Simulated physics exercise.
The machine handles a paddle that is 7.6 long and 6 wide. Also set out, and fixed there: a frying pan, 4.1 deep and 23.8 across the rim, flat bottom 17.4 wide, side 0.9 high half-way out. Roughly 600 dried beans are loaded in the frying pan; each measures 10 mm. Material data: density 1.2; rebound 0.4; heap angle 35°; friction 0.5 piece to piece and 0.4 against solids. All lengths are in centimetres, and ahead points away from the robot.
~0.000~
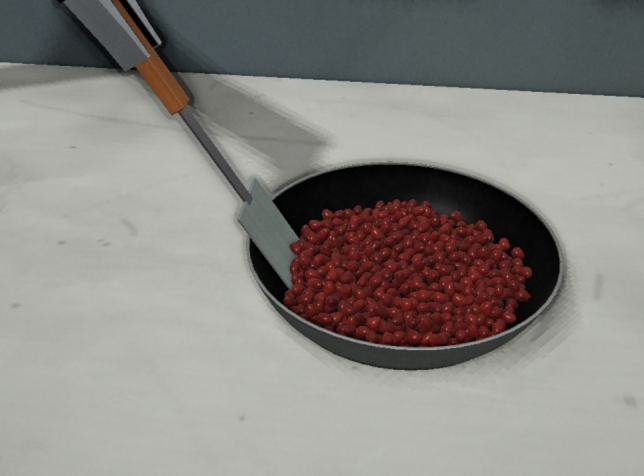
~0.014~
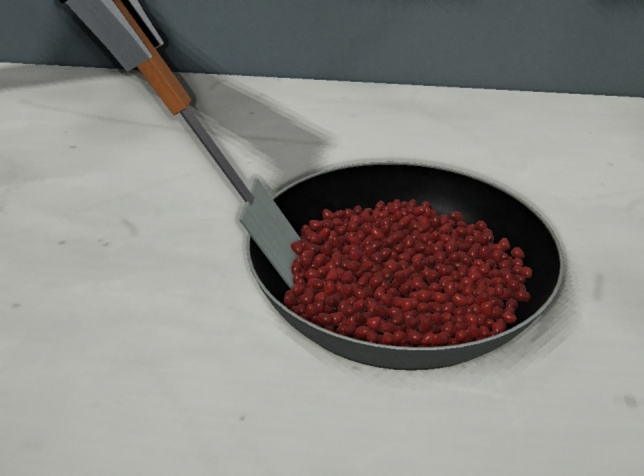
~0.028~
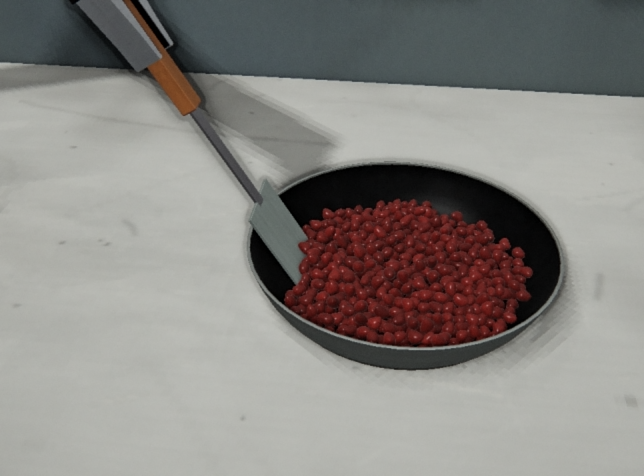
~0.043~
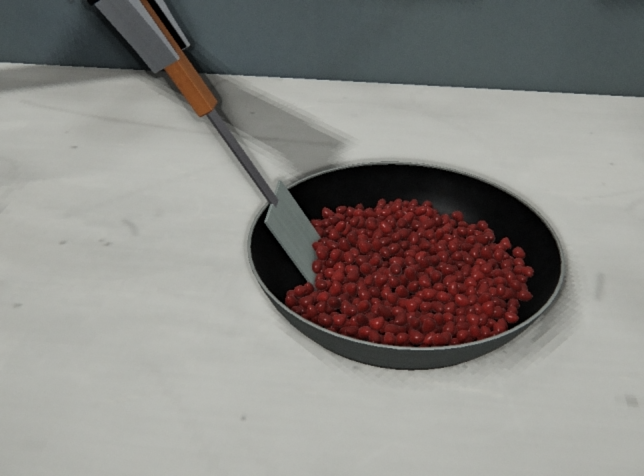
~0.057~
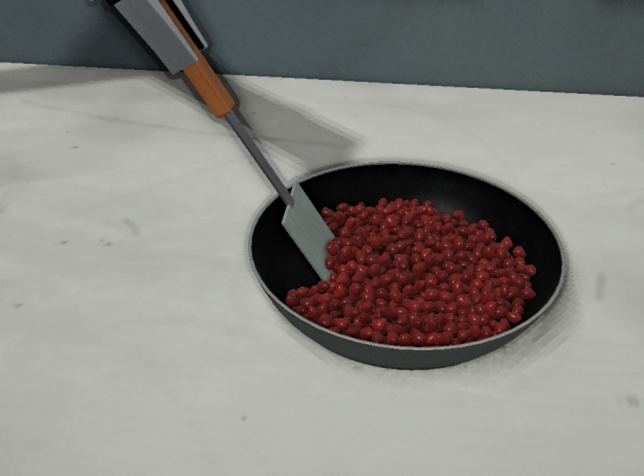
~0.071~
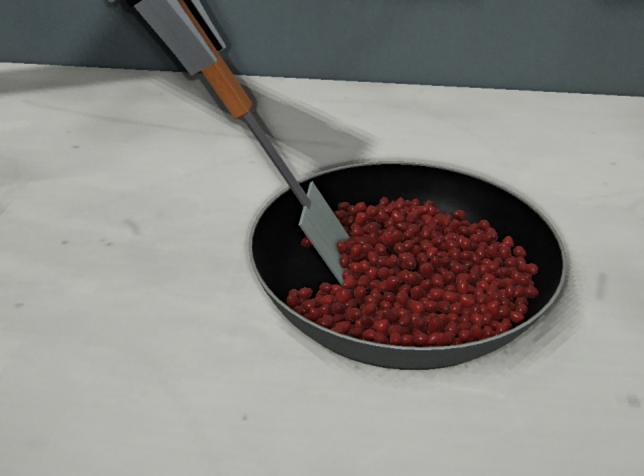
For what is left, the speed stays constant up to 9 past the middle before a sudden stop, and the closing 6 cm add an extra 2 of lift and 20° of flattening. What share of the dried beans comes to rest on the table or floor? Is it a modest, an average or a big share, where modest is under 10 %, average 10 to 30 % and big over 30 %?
Average.
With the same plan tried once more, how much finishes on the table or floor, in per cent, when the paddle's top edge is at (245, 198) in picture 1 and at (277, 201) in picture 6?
Off the vessel, on the table or floor: Some 5 percent.
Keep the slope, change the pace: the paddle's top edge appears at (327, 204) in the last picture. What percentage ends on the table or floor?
My guess is around 15 percent.
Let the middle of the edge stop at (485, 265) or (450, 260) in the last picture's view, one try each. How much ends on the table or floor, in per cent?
Respectively about 0 and 0 percent end on the table or floor.
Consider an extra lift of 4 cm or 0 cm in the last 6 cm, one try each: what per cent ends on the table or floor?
15 and 10 per cent.
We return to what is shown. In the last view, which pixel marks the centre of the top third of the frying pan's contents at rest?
(493, 267).
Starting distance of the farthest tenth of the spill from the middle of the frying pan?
The distance is roughly 25 cm.
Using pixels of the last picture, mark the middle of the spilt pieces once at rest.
Close to (619, 285) in pixels.
After 0.12 s, sloping 59°, highest piece 5 above the table; 599 in the frying pan.
After 0.17 s, sloping 52°, highest piece 5 above the table; 599 in the frying pan.
After 0.40 s, sloping 39°, highest piece 7 above the table; 516 in the frying pan, 71 on the table or floor, 12 on the blade or in flight.
After 1.45 s, sloping 39°, highest piece 5 above the table; 515 in the frying pan, 84 on the table or floor.
At rest, 515 in the frying pan, 84 on the table or floor. That is 14 % on the table or floor.
